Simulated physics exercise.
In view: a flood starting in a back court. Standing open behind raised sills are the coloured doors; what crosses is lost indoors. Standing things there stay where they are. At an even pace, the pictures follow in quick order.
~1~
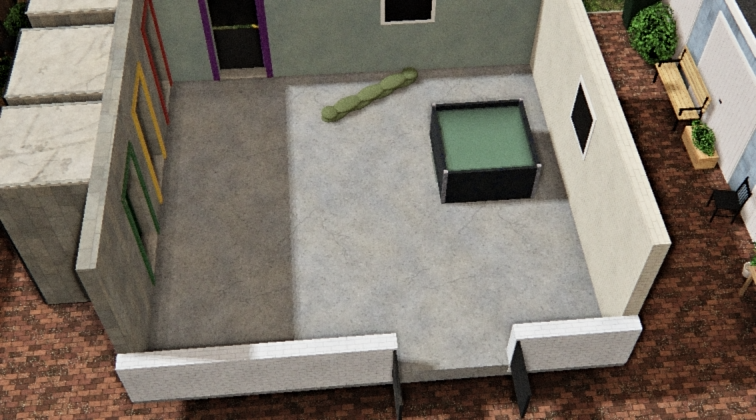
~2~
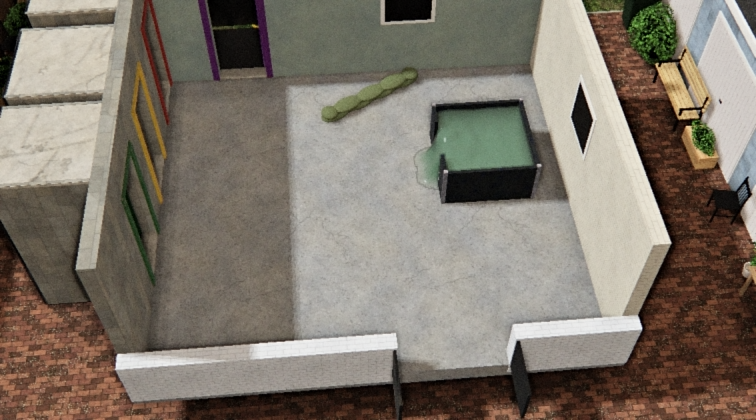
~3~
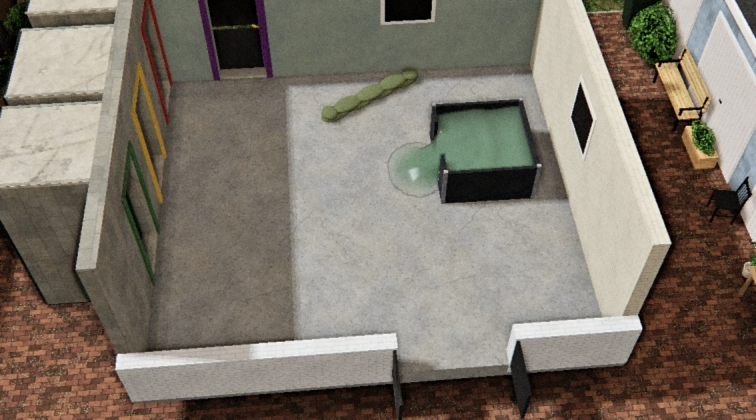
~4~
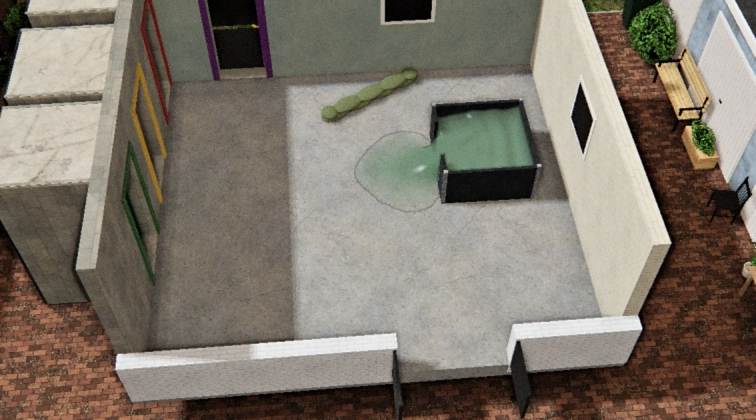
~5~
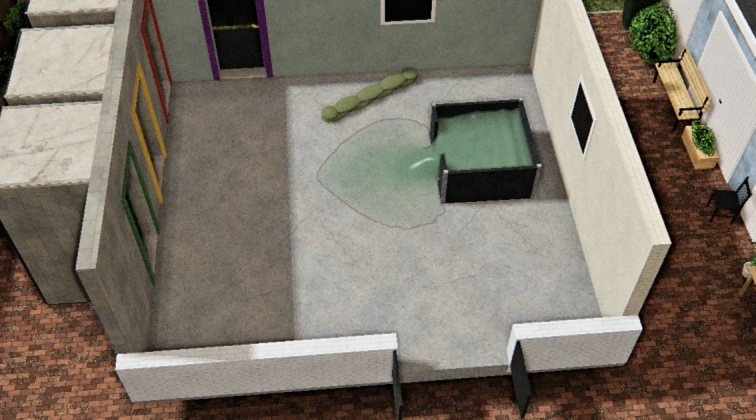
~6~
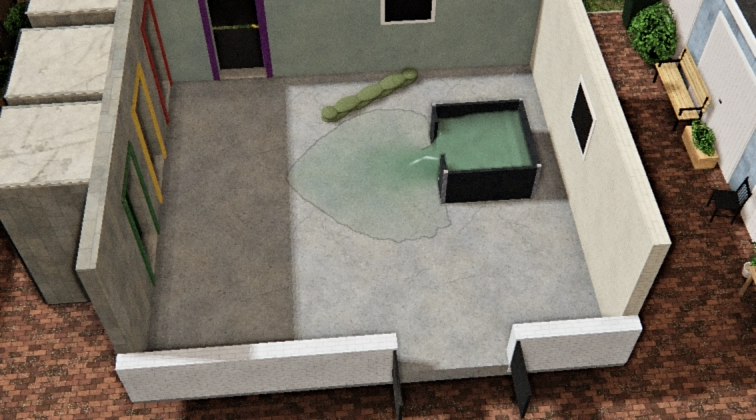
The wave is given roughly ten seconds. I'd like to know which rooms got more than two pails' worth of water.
Outcome: The yellow door doesn't get too much water coming through; the purple door doesn't get too much water coming through; the green door doesn't get too much water coming through; the red door doesn't get too much water coming through.
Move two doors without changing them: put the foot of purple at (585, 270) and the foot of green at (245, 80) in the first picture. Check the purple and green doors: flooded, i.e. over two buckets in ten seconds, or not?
I reckon the purple door is safe, and the green door is safe.
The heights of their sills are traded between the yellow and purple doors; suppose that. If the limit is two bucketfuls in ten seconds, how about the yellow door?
I reckon yellow crosses the mark.
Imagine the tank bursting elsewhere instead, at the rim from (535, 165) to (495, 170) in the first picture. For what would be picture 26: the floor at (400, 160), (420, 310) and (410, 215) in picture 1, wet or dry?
Untouched, submerged, untouched.
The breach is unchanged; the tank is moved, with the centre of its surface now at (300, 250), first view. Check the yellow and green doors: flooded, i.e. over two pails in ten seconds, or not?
At the yellow door door it comes out lower; at the green door door it comes out higher.
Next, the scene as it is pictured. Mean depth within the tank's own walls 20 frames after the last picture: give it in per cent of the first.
About 36 per cent.
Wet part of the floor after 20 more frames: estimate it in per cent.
My estimate is near 55 per cent.
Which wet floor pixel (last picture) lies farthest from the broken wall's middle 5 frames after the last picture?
My pick would be pixel (183, 203).
A moment on, water covers 30 % of the floor; the yellow door not reached, the purple door not reached, the green door not reached, the red door not reached.
Next, water covers 50 % of the floor; the yellow door wet at the sill, nothing in, the purple door not reached, the green door wet at the sill, nothing in, the red door wet at the sill, nothing in.
Then, water covers 55 % of the floor; the yellow door under two buckets in, the purple door wet at the sill, nothing in, the green door under two buckets in, the red door wet at the sill, nothing in.
Later, water covers 65 % of the floor; the yellow door under two buckets in, the purple door under two buckets in, the green door under two buckets in, the red door wet at the sill, nothing in.
In the end, water covers 90 % of the floor; the yellow door under two buckets in, the purple door under two buckets in, the green door under two buckets in, the red door wet at the sill, nothing in.
